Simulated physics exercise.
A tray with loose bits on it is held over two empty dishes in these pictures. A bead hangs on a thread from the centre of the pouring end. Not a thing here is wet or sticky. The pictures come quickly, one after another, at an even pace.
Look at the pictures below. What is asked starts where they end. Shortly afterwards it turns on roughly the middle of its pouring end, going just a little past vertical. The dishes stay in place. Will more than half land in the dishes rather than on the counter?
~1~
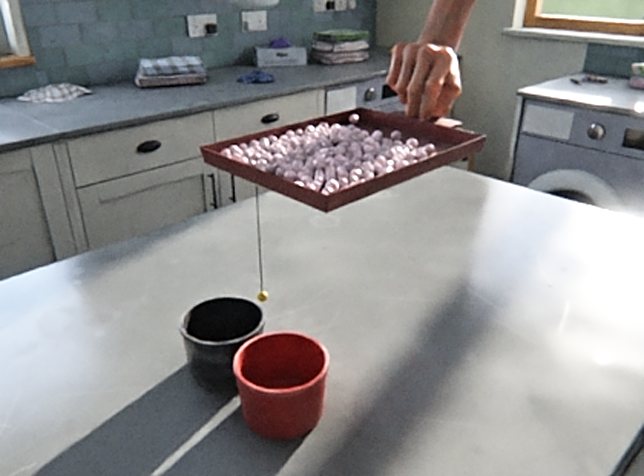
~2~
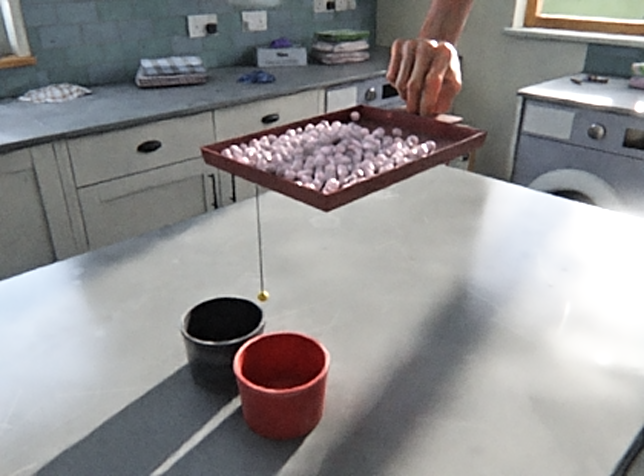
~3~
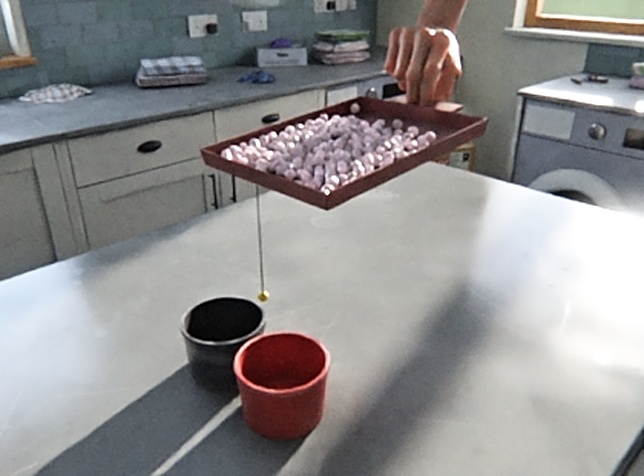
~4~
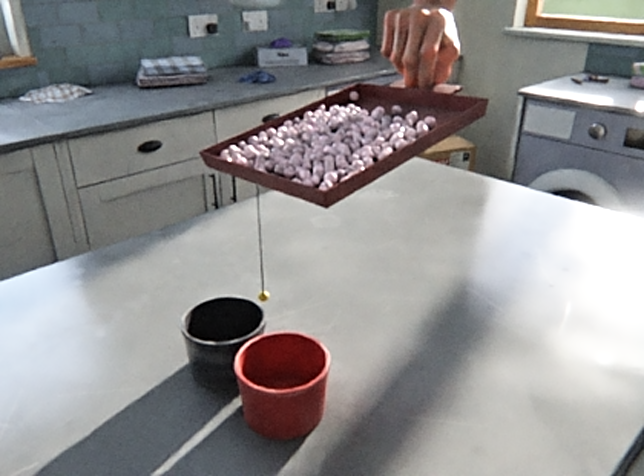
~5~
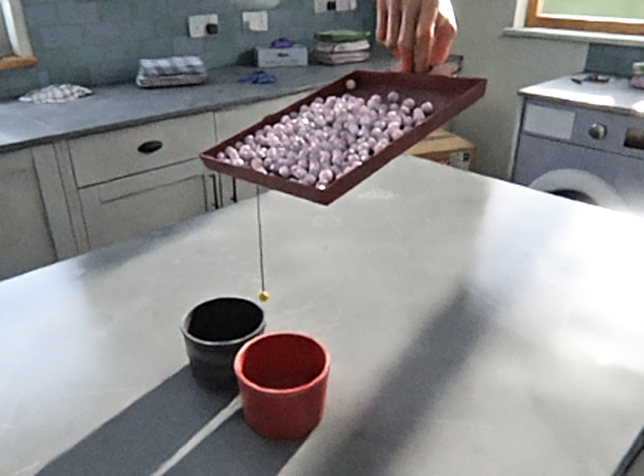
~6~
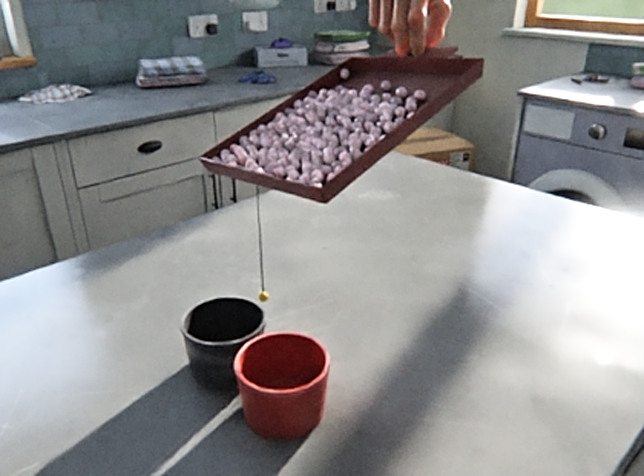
No.
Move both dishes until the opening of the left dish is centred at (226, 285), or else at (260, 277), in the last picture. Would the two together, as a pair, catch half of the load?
Result, first setup: The minor share; second setup: The minor share.
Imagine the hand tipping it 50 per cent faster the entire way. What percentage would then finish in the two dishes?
It would be close to 30 per cent.
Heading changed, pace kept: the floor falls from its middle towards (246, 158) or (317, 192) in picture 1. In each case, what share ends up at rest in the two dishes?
I'd say roughly 0 percent with the first slope, 60 percent with the other.
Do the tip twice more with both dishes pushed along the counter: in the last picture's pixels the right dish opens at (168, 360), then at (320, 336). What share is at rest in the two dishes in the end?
Trial 1 10%, trial 2 0%.
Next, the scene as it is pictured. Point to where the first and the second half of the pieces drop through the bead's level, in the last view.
About (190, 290) to begin with, then about (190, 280).
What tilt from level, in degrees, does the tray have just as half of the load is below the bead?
95°.
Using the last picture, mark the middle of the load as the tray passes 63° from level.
Load centre: Approx. (253, 132).
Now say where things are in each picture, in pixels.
In the first frame, corners of the pouring end (204, 147) and (327, 193), level; middle of the load (325, 153), sugar pearls; left dish (190, 355); right dish (247, 402); bead on its thread (262, 296).
In the second frame, corners of the pouring end (204, 147) and (327, 193), level; middle of the load (326, 152).
In the third frame, corners of the pouring end (204, 149) and (326, 192), tipped barely, lowest at the left corner; middle of the load (325, 147).
In the fourth frame, corners of the pouring end (203, 151) and (324, 189), tipped a little, lowest at the left corner; middle of the load (327, 145).
In the fifth frame, corners of the pouring end (202, 154) and (322, 188), tipped a little, lowest at the left corner; middle of the load (323, 139).
In the sixth frame, corners of the pouring end (202, 156) and (320, 186), tipped clearly, lowest at the left corner; middle of the load (316, 135), almost all on the move; left dish (191, 356); right dish (248, 403).
Just after the last frame, tray tipped steeply; almost all on the tray; just a few in the air.
A moment on, tray tipped past a quarter turn; about a tenth on the tray; roughly a quarter in the left dish; roughly half outside both; roughly a quarter in the air.
Further on, tray tipped past a quarter turn; just a few in the right dish; roughly a third in the left dish; roughly two thirds outside both.
When it is over, tray tipped past a quarter turn; just a few in the right dish; roughly a third in the left dish; roughly two thirds outside both.
